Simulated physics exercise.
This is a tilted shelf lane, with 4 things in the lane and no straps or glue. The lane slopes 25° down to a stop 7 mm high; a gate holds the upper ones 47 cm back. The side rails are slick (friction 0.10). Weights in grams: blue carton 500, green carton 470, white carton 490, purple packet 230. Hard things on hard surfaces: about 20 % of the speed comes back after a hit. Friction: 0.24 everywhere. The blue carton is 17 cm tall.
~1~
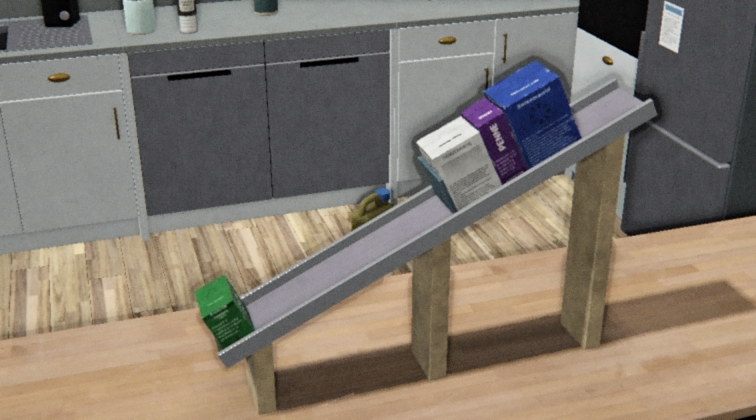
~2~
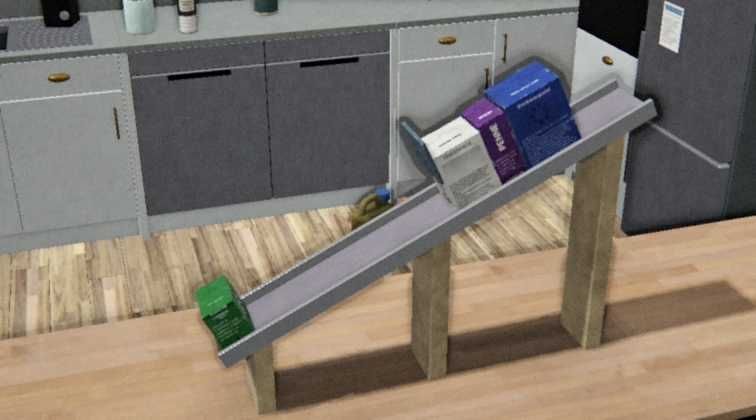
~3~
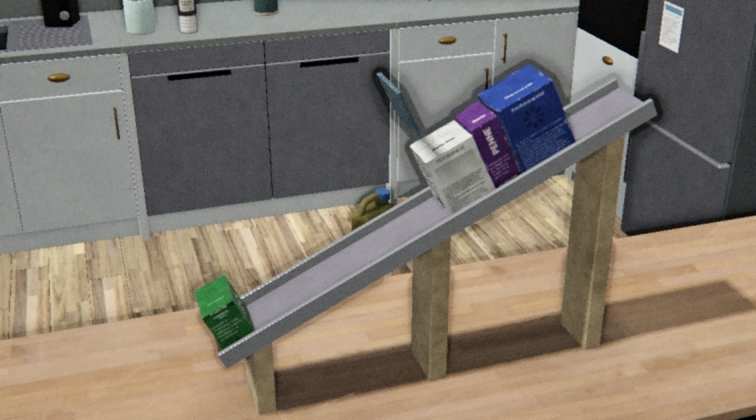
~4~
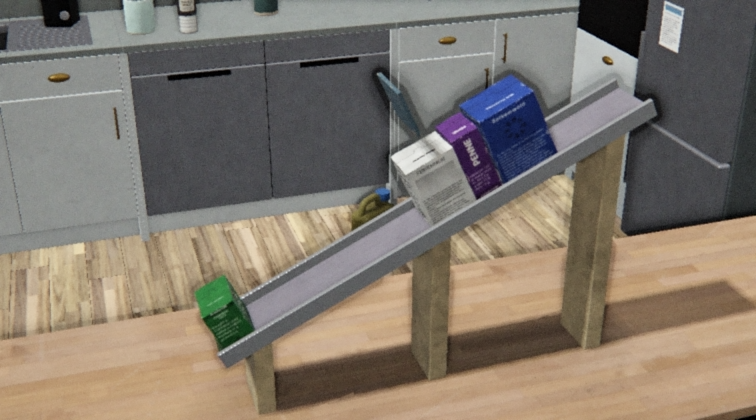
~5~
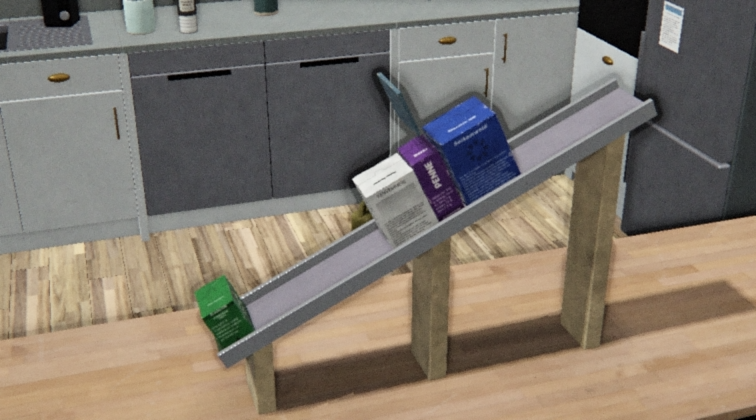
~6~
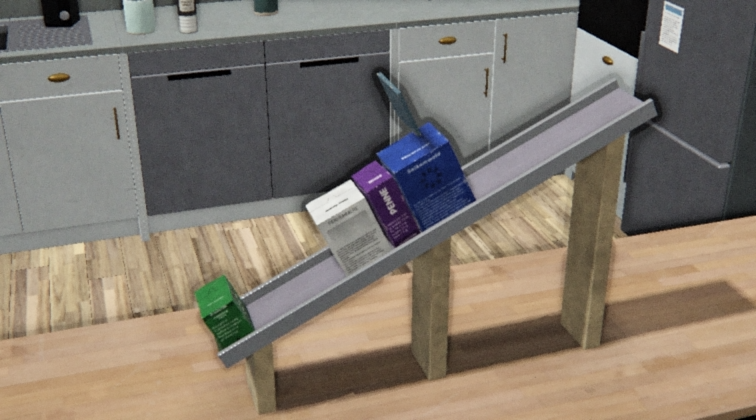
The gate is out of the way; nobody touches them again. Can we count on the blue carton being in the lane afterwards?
The blue carton stops in the lane.
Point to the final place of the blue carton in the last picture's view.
Near (339, 232).
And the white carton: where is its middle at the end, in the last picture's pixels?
Near (247, 282).
Then, 0.10 s later than the last frame, leader 17 cm from the stop; blue carton near (381, 207).
Then, 0.20 s later than the last frame, leader 7 cm from the stop; blue carton near (330, 233).
Then, 0.30 s later than the last frame, leader 5 cm from the stop; blue carton rocked 20° off its seat near (322, 230); white carton rocked 20° off its seat; purple packet rocked 20° off its seat.
When it is over, all 4 in the lane. In the last view, blue carton near (339, 232).
